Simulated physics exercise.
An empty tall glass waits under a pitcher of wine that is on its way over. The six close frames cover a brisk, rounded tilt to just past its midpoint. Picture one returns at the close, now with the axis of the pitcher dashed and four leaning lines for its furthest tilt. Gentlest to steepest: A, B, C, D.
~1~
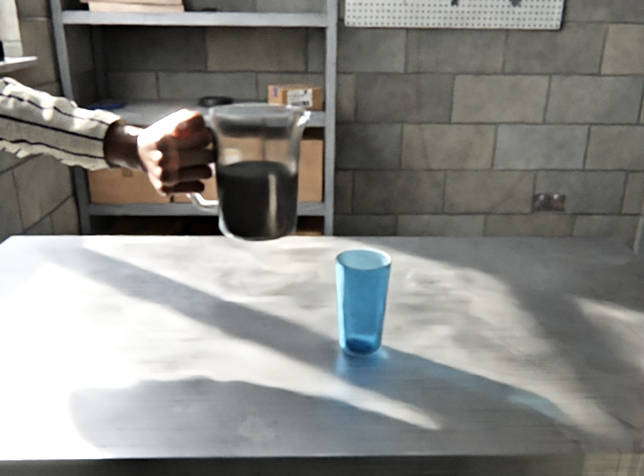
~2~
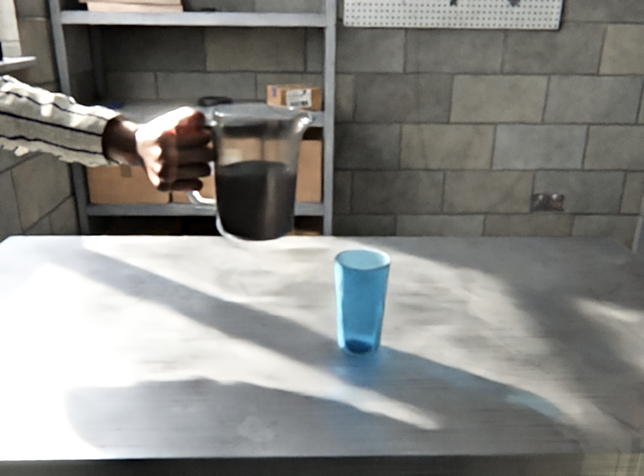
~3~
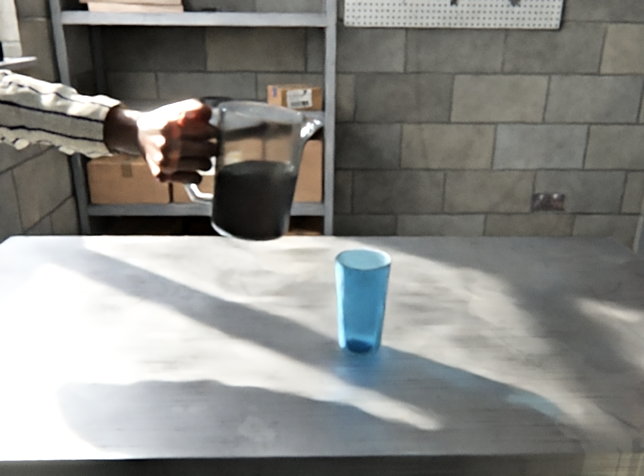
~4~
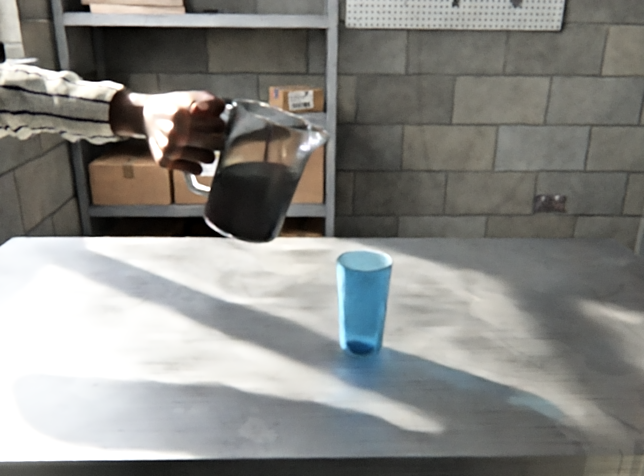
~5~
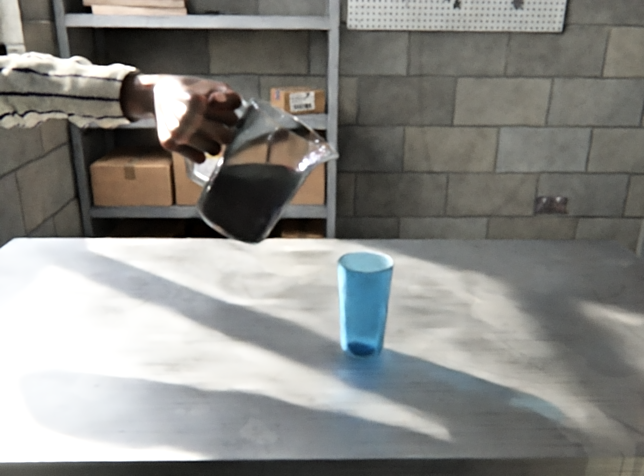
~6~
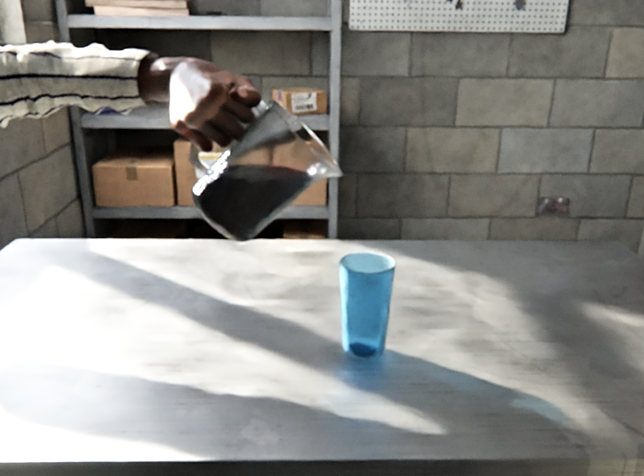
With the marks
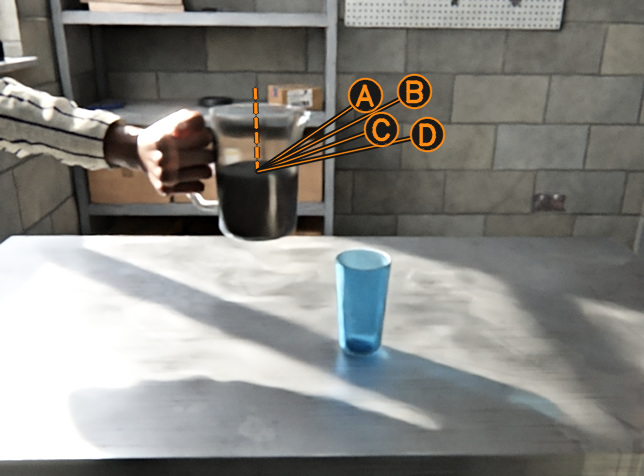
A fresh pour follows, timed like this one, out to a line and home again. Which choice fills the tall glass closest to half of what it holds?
Line C.
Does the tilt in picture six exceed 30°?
Yes, it does.
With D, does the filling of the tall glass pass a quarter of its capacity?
Yes, clearly.
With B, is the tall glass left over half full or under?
Under.
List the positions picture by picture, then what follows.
The first picture shows upright, lip at (314, 114); rim of the tall glass round (363, 258); nothing has left yet.
The second picture shows tipped about 2°, lip at (315, 116); nothing has left yet.
The third picture shows tipped about 9°, lip at (322, 123); nothing has left yet.
The fourth picture shows tipped about 19°, lip at (331, 137); nothing has left yet.
The fifth picture shows tipped about 31°, lip at (338, 155); nothing has left yet.
The sixth picture shows tipped about 44°, lip at (341, 173); nothing has left yet.
In orange, A at (352, 106); B at (399, 99); C at (365, 133); D at (411, 138).
With A, the tall glass ends with about 8 % of what it can hold.
With B, the tall glass ends with about 25 % of what it can hold.
With C, the tall glass ends with about 50 % of what it can hold.
With D, the tall glass ends with about 77 % of what it can hold.
